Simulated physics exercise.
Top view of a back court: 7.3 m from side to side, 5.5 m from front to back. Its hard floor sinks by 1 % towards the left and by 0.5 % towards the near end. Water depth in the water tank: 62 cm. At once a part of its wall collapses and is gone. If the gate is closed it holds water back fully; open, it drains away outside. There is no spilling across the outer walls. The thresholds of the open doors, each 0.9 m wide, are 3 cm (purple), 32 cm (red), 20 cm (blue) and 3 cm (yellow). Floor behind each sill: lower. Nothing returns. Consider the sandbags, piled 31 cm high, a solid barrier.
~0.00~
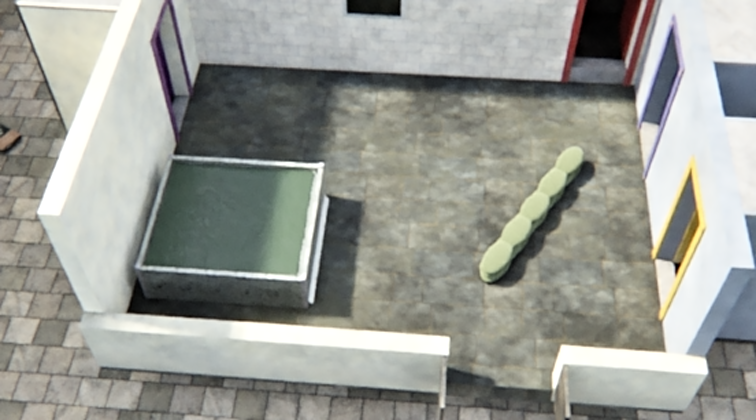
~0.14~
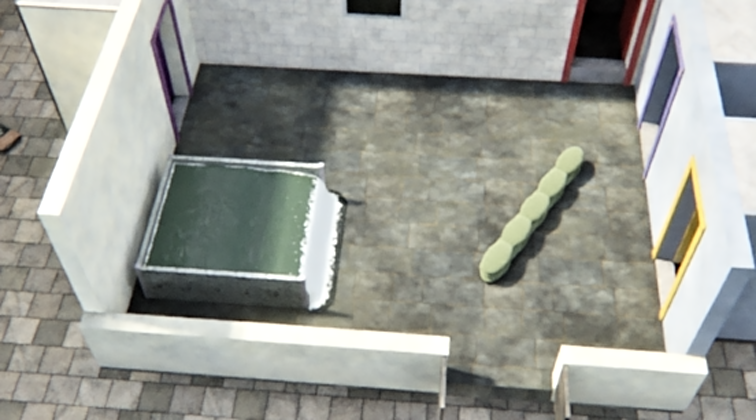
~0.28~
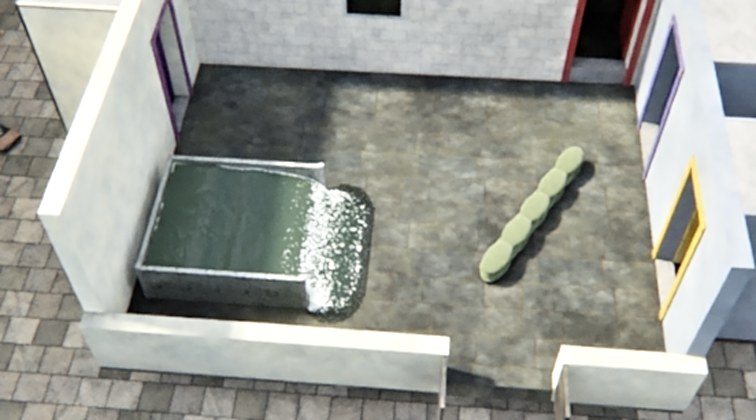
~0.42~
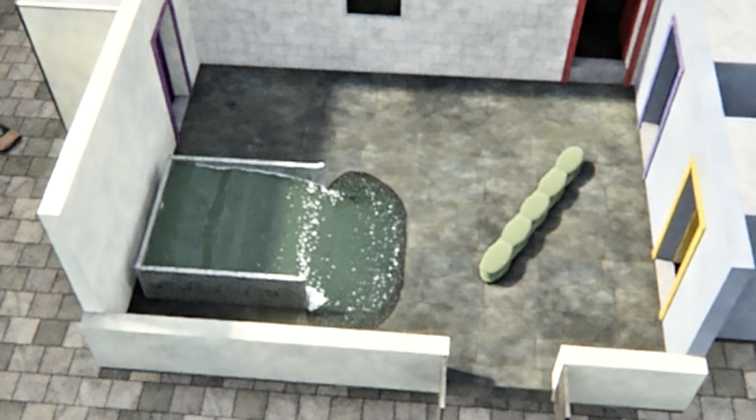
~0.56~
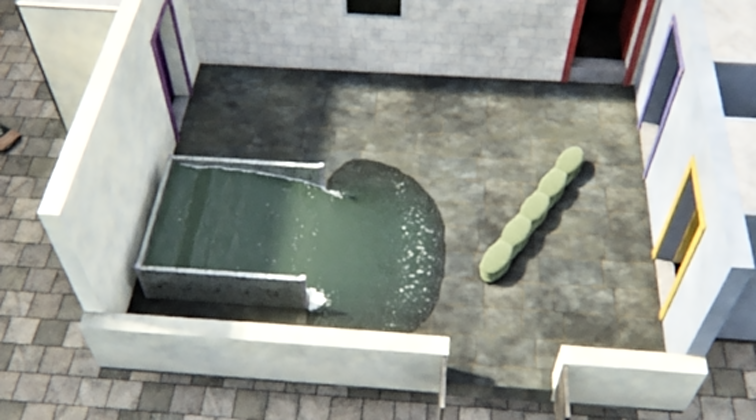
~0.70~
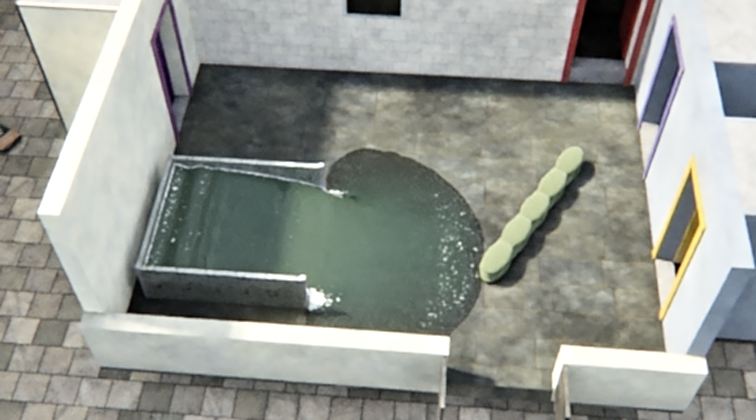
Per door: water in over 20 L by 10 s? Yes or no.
Purple door yes, red door no, blue door no, yellow door yes.
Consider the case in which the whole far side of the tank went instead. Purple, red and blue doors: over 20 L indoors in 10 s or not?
So purple tops it, red stays lower, blue stays lower.
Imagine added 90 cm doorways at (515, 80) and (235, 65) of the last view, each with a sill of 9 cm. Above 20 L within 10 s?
More, less.
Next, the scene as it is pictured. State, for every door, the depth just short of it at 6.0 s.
In centimetres, the purple door has 0, the red door 11, the blue door 10 and the yellow door 5.
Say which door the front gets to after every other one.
The purple door.
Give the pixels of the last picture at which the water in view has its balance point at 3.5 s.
I'd say somewhere around (448, 222).
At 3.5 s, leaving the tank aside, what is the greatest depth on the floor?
About 28 cm.
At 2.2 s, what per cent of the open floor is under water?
Wet share: Near 45 percent.
After 1.4 s water covers 35 % of the floor and is deepest (33 cm) near (484, 266); purple door not reached, red door not reached, blue door not reached, yellow door not reached.
After 2.2 s water covers 45 % of the floor and is deepest (34 cm) near (662, 368); purple door not reached, red door not reached, blue door not reached, yellow door 2 cm at the sill, 0 L in.
After 3.5 s water covers 55 % of the floor and is deepest (28 cm) near (630, 94); purple door not reached, red door 22 cm at the sill, 0 L in, blue door 5 cm at the sill, 0 L in, yellow door 8 cm at the sill, 11 L in.
After 6.0 s water covers 85 % of the floor and is deepest (17 cm) near (636, 255); purple door not reached, red door 11 cm at the sill, 0 L in, blue door 10 cm at the sill, 0 L in, yellow door 5 cm at the sill, 39 L in.
After 10.0 s water covers 95 % of the floor and is deepest (10 cm) near (441, 365); purple door 8 cm at the sill, 35 L in, red door 3 cm at the sill, 0 L in, blue door 4 cm at the sill, 0 L in, yellow door 5 cm at the sill, 89 L in.
